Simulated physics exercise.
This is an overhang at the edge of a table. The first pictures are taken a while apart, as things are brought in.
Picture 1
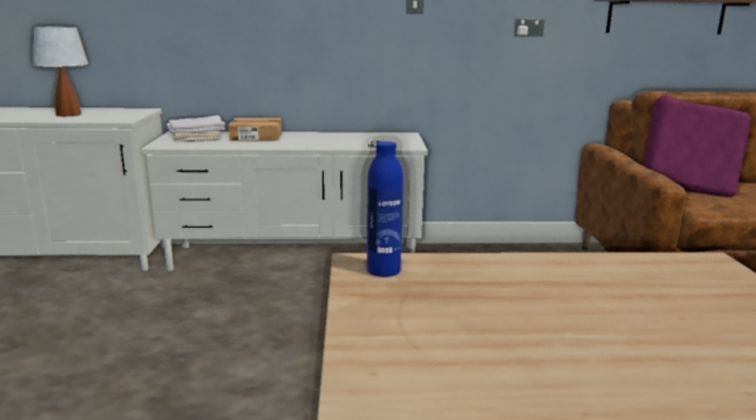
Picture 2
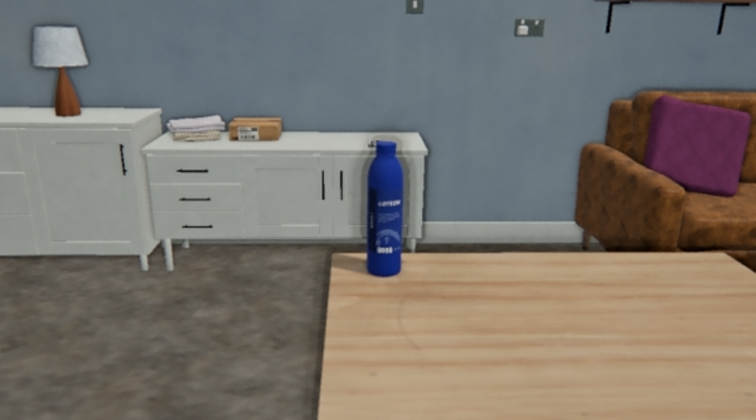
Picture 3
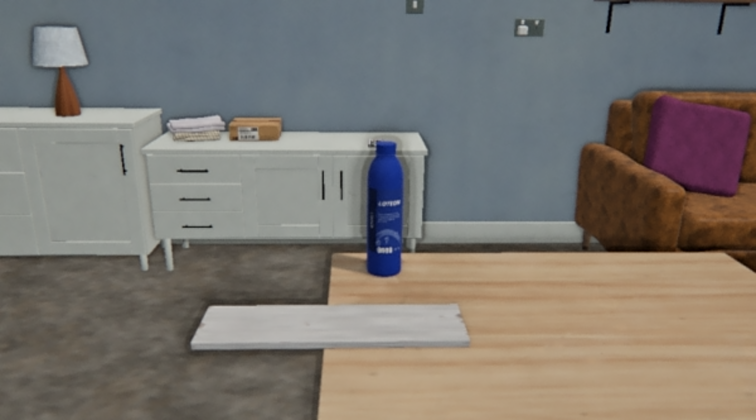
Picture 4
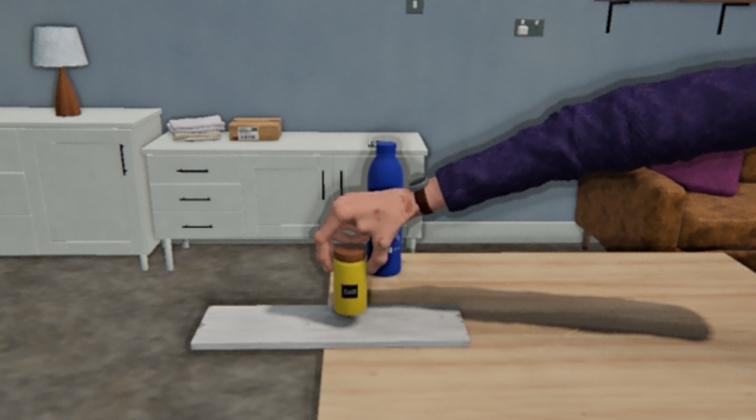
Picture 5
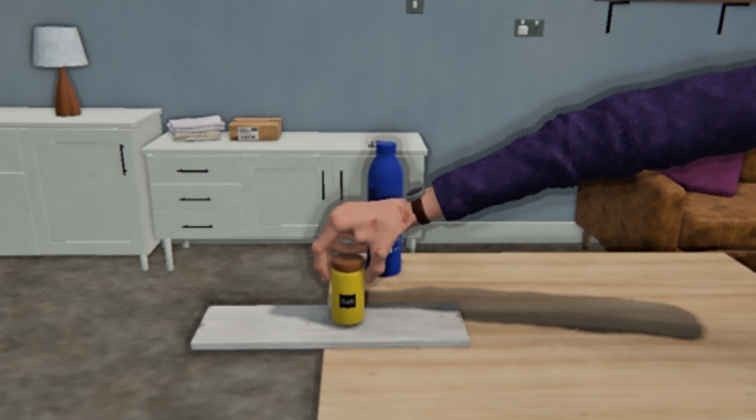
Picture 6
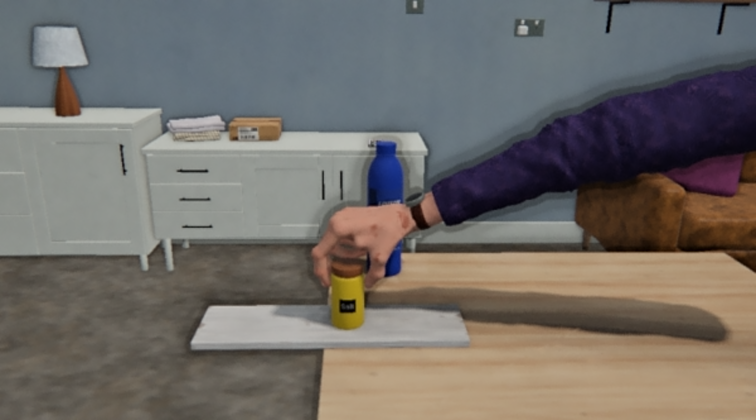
A hand lowers a yellow shaker onto a white plank overhanging the table's left edge.
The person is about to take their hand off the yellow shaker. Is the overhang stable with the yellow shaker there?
The plank stays on the table.
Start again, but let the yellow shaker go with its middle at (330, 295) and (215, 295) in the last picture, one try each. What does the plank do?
First, it holds; second, it comes down.
Then, 0.20 s on from there, no change.
Then, 0.60 s on from there, yellow shaker resting near (348, 294).
In the end, all 3 unmoved. At the end, from the last picture's camera, yellow shaker near (348, 294). The plank holds.
